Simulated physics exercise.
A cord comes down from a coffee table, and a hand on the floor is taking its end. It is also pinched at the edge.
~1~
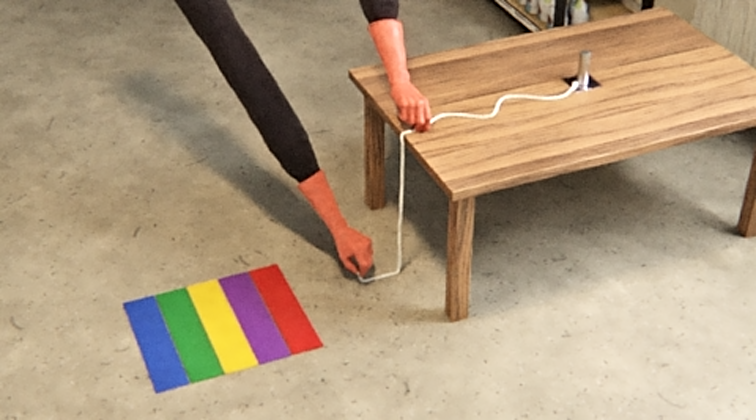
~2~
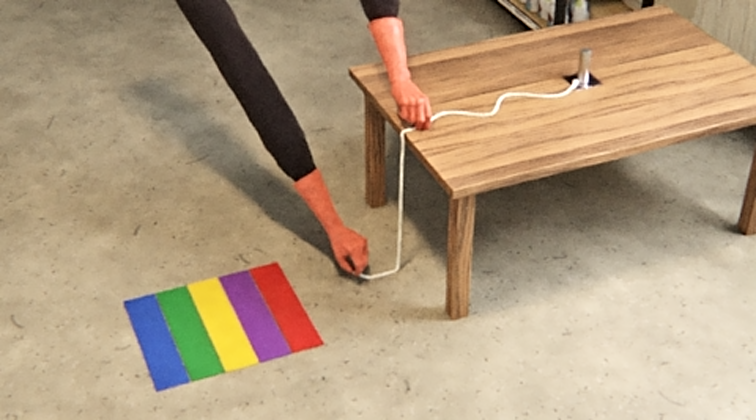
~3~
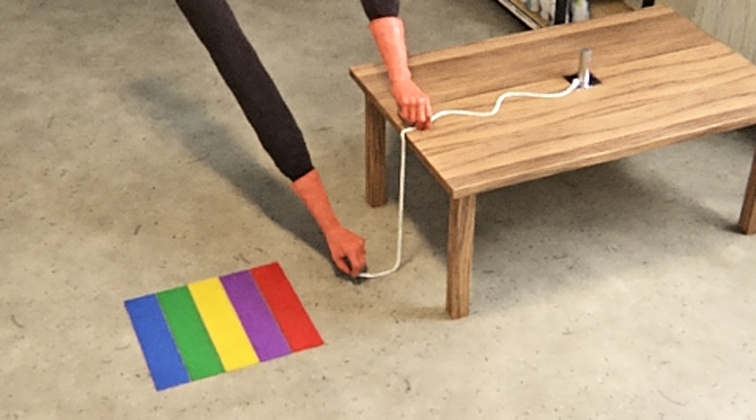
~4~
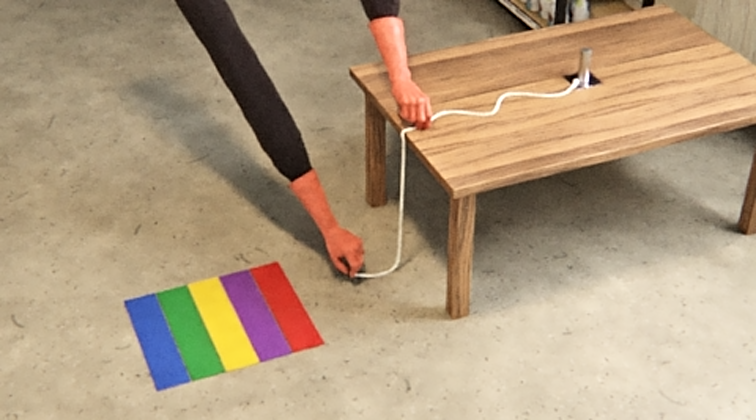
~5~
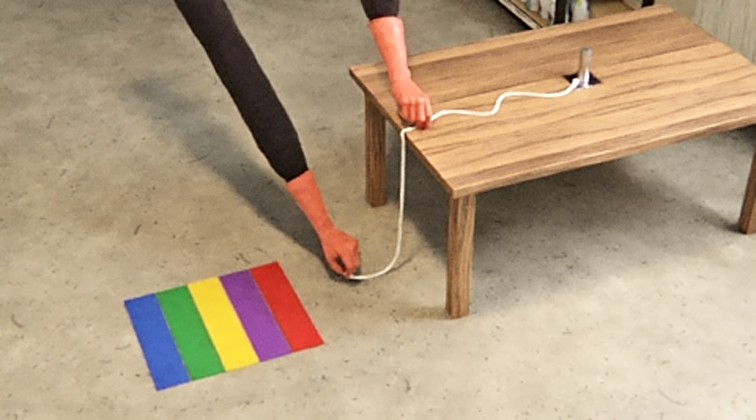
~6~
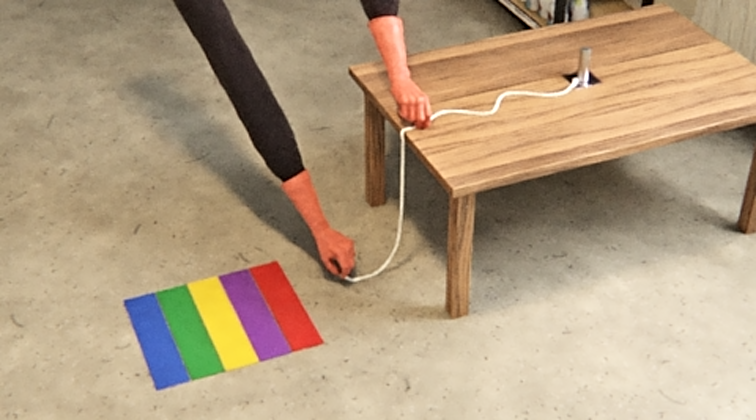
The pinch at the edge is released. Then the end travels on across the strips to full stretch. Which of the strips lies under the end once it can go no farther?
The yellow one.
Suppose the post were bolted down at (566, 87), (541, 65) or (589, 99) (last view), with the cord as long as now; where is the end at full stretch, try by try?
Approximate places, in that order: (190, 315), (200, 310), (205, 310).
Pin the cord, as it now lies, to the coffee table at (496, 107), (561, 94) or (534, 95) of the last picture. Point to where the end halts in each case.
Result per try (px, approx.): (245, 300); (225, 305); (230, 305).
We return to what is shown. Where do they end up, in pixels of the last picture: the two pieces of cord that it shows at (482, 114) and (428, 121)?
The first ends at (457, 114) and the second at (403, 132).
A little later, end near (283, 290); over red.
Next, end near (244, 300); over purple.
When it is tight, end near (220, 306); over yellow. The end stops over the yellow strip.
